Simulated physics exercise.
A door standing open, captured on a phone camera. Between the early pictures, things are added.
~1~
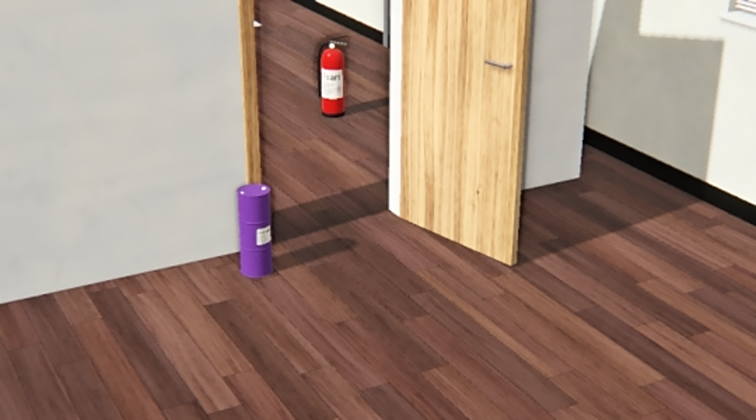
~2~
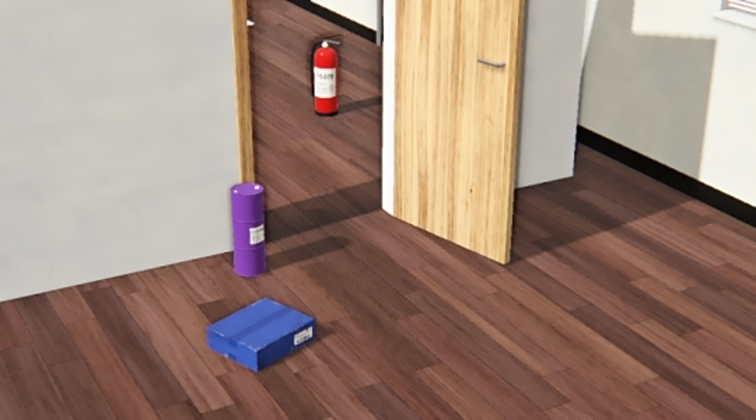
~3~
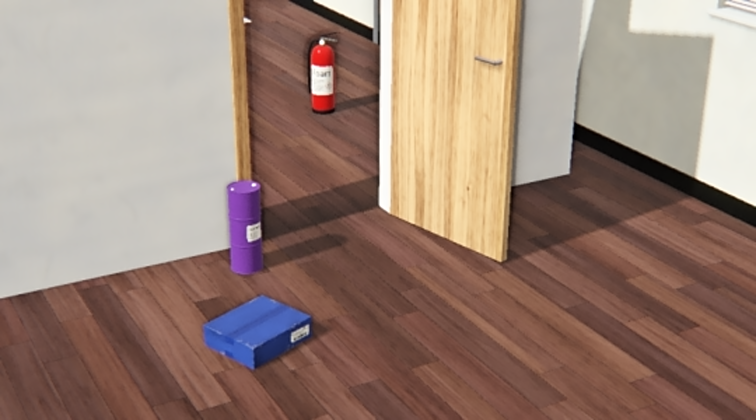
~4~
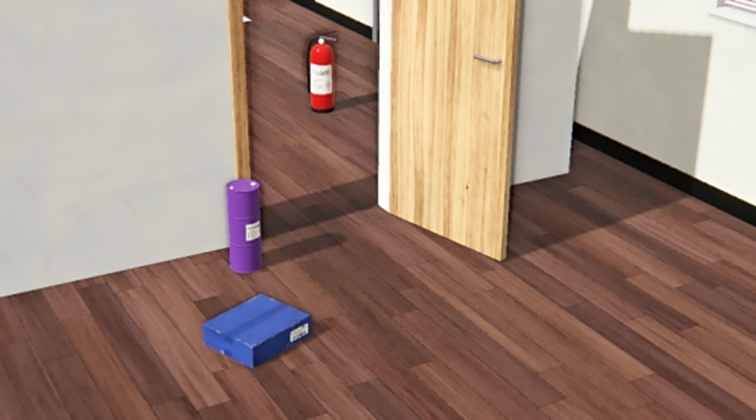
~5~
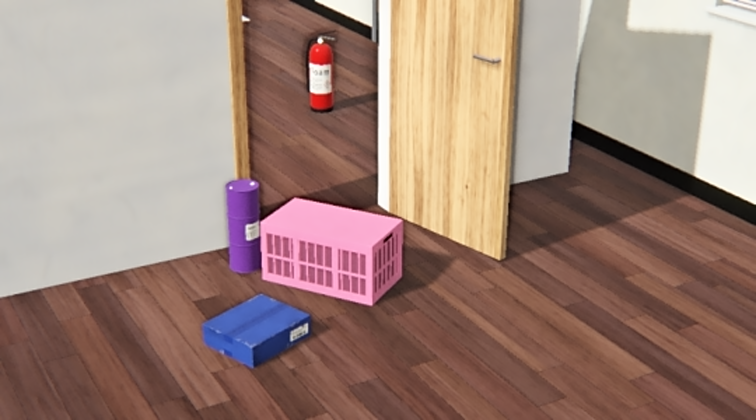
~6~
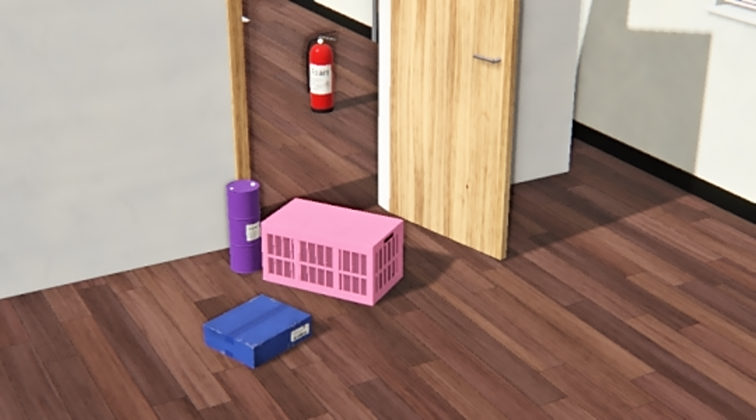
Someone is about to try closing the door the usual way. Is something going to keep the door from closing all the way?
Yes, it gets held up.
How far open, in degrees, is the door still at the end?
The answer is roughly 65°.
Then, 0.40 s on from there, door at 95°.
Then, 0.70 s on from there, door at 79°.
Then, 0.90 s on from there, door at 66°.
In the end, door at 64°; all 3 unmoved. At the end, from the last picture's camera, pink chest near (327, 250).
